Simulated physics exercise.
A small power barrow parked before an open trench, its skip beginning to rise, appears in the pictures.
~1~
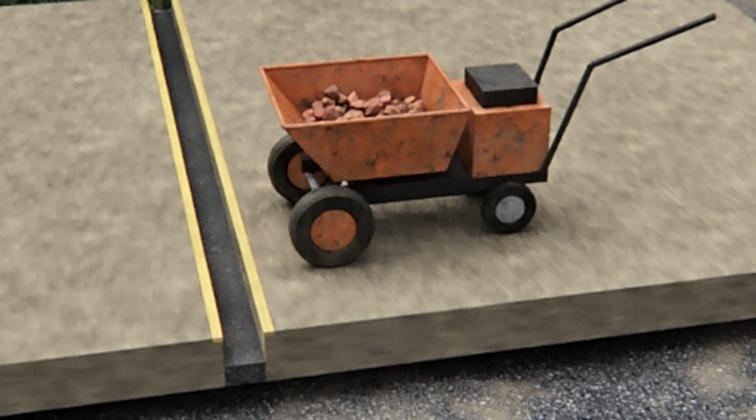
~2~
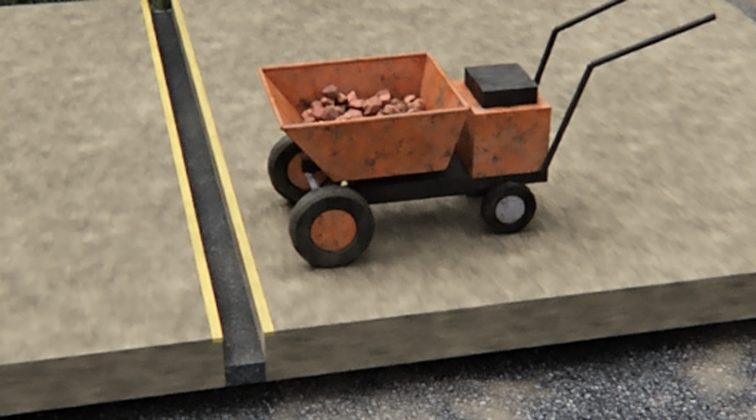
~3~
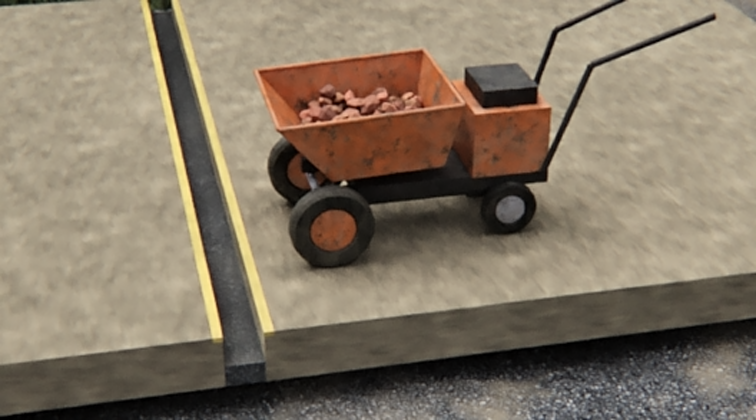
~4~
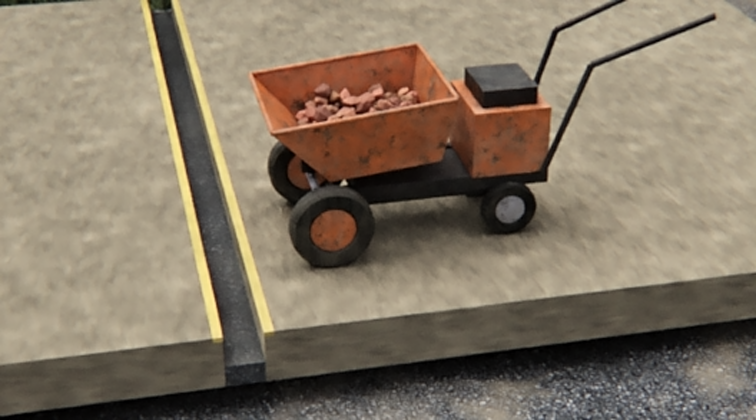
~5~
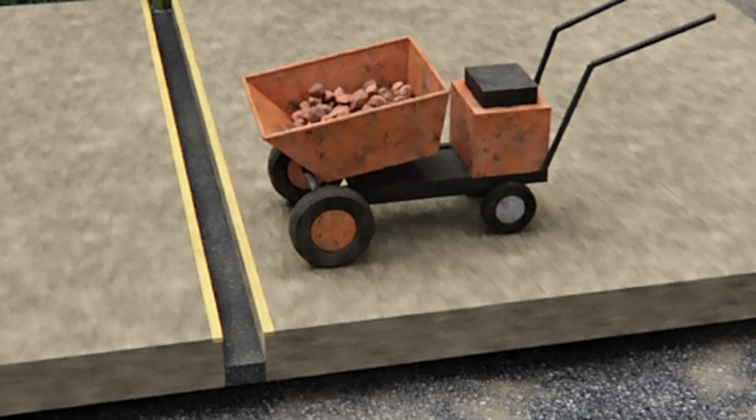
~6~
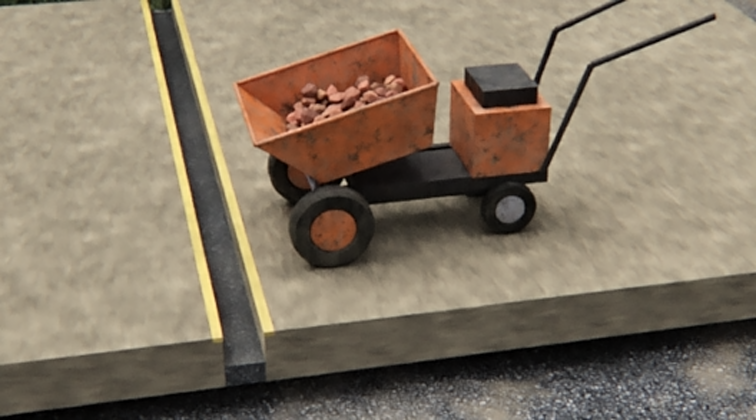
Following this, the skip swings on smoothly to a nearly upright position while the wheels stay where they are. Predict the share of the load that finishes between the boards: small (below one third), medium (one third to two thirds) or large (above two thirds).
The share is small, below one third.
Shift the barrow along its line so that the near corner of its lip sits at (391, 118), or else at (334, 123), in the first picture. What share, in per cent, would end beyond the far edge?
Some 0 % then some 10 %.
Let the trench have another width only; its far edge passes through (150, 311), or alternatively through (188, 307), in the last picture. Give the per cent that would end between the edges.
I'd put it near 90 in a hundred, then near 50 in a hundred.
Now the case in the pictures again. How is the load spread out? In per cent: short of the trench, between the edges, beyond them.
Short 0 %, between 5 %, beyond 75 %.
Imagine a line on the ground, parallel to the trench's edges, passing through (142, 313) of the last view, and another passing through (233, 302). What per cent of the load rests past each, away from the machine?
Close to 20 per cent, then close to 80 per cent.
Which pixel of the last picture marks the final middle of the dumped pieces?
At about (155, 243), give or take.
Soon, skip tipped steeply; all in the skip.
A while on, skip tipped right over; nearly all in the skip; a small part beyond it.
Towards the end, skip tipped right over; about a quarter in the skip; most beyond it.
Finally, skip tipped right over; about a quarter in the skip; a stray few in or heaped over the trench; most beyond it.
